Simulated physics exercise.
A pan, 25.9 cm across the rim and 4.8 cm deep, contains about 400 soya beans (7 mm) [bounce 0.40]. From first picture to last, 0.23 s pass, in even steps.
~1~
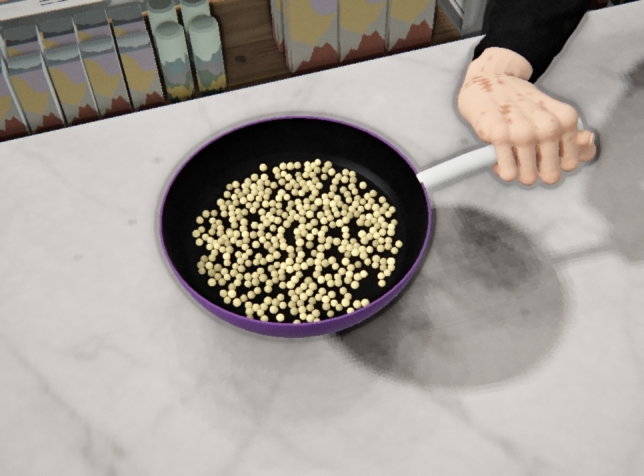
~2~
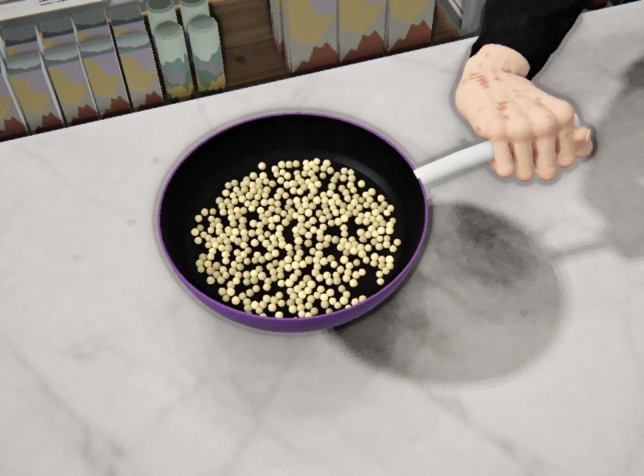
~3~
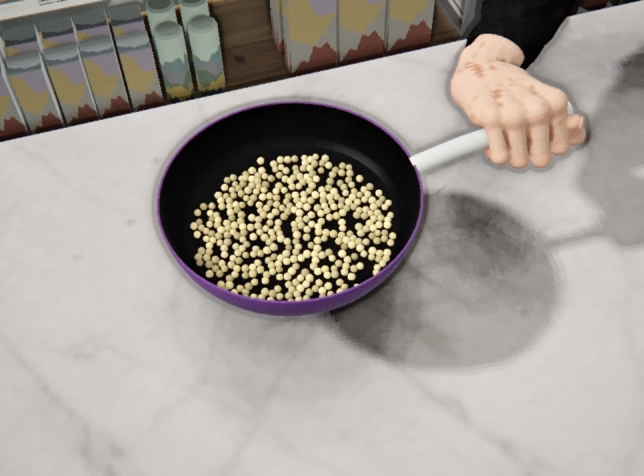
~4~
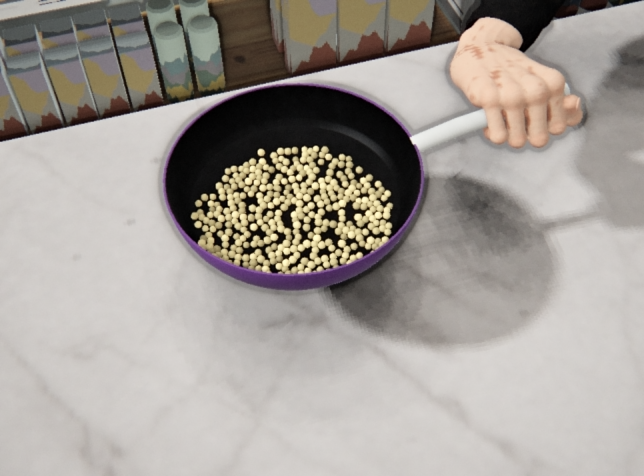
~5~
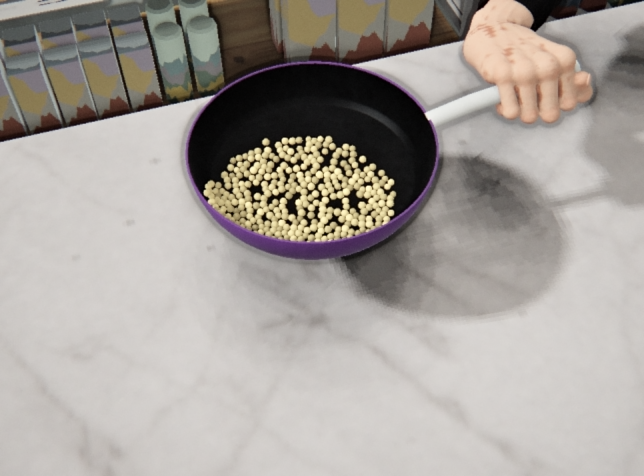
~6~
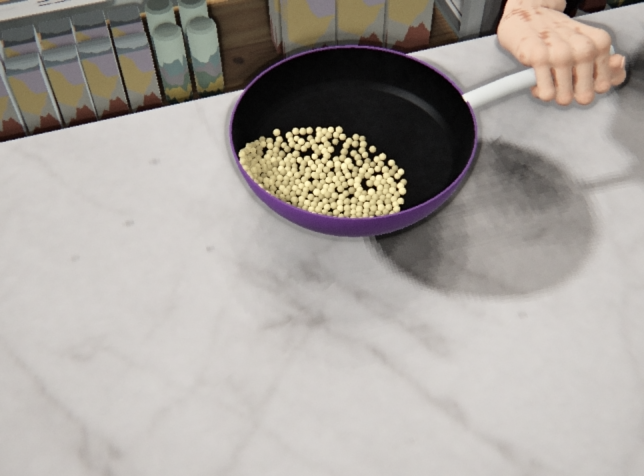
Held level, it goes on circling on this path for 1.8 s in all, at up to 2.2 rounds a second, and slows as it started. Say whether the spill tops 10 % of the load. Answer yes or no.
Share lost over the rim, set against 10 %: Yes.
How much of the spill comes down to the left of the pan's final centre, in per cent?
About 50 per cent.
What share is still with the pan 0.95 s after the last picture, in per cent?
Some 0 per cent of the load.
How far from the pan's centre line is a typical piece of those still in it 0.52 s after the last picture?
Some 12.5 cm.
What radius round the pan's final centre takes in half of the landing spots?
About 58 cm.
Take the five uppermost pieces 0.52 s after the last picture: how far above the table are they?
About 21 cm.
Then, 0.52 s after the last picture, fallen right of where it stops 10 %, fallen in front of where it stops 35 %, pan 25 %, fallen left of where it stops 5 %, in the air 20 %; middle of the pieces not yet landed near (246, 152).
Then, 0.95 s after the last picture, fallen behind where it stops 5 %, fallen right of where it stops 20 %, fallen in front of where it stops 50 %, fallen left of where it stops 20 %.
Then, 1.36 s after the last picture, fallen behind where it stops 5 %, fallen right of where it stops 25 %, fallen in front of where it stops 50 %, fallen left of where it stops 20 %.
Then, 1.74 s after the last picture, fallen behind where it stops 10 %, fallen right of where it stops 25 %, fallen in front of where it stops 45 %, fallen left of where it stops 20 %.
In the end, fallen behind where it stops 10 %, fallen right of where it stops 25 %, fallen in front of where it stops 45 %, fallen left of where it stops 20 %.
